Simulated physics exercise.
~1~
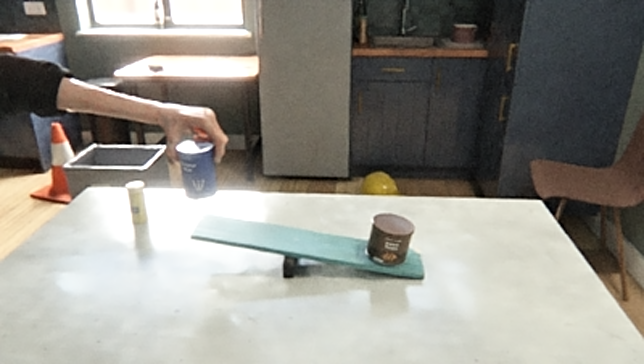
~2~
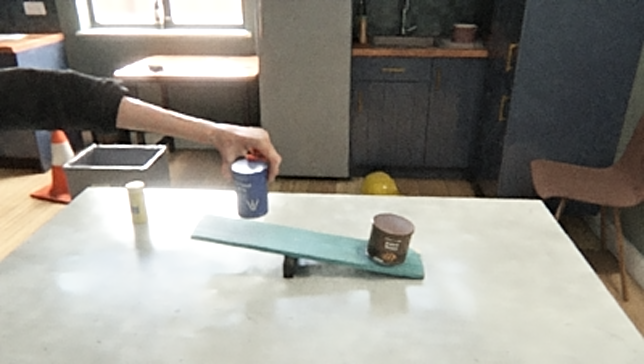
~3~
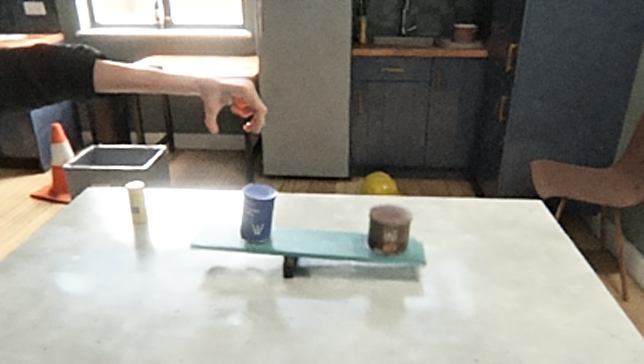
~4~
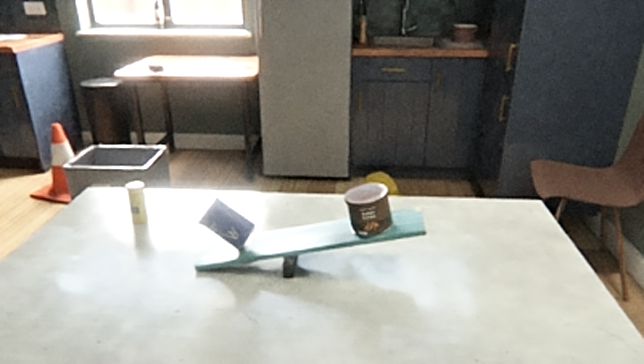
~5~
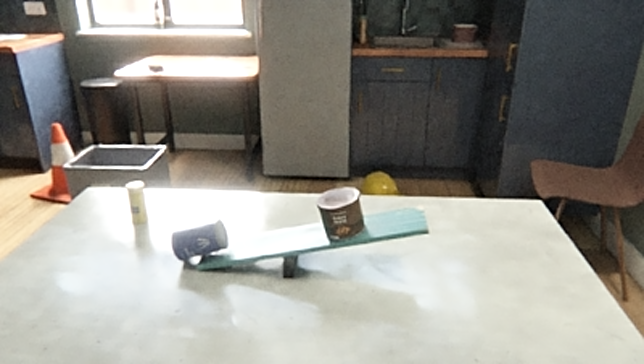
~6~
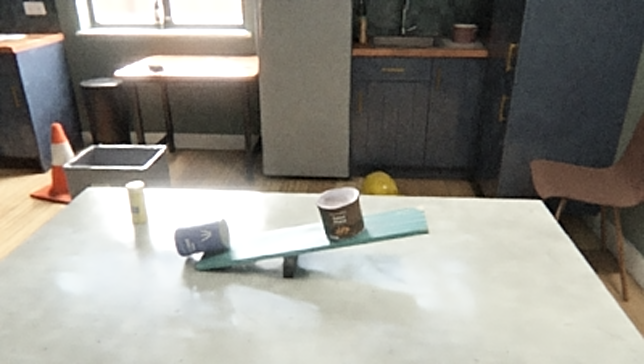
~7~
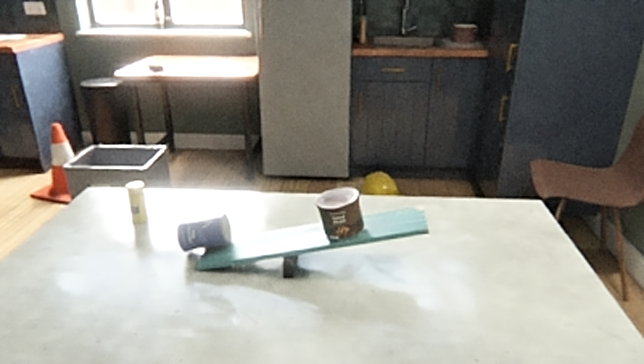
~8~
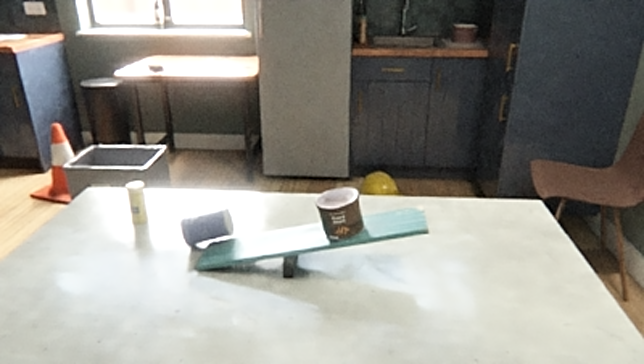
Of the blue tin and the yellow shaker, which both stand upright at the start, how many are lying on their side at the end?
One of them is on its side at the end, the blue tin, while the yellow shaker still stands.
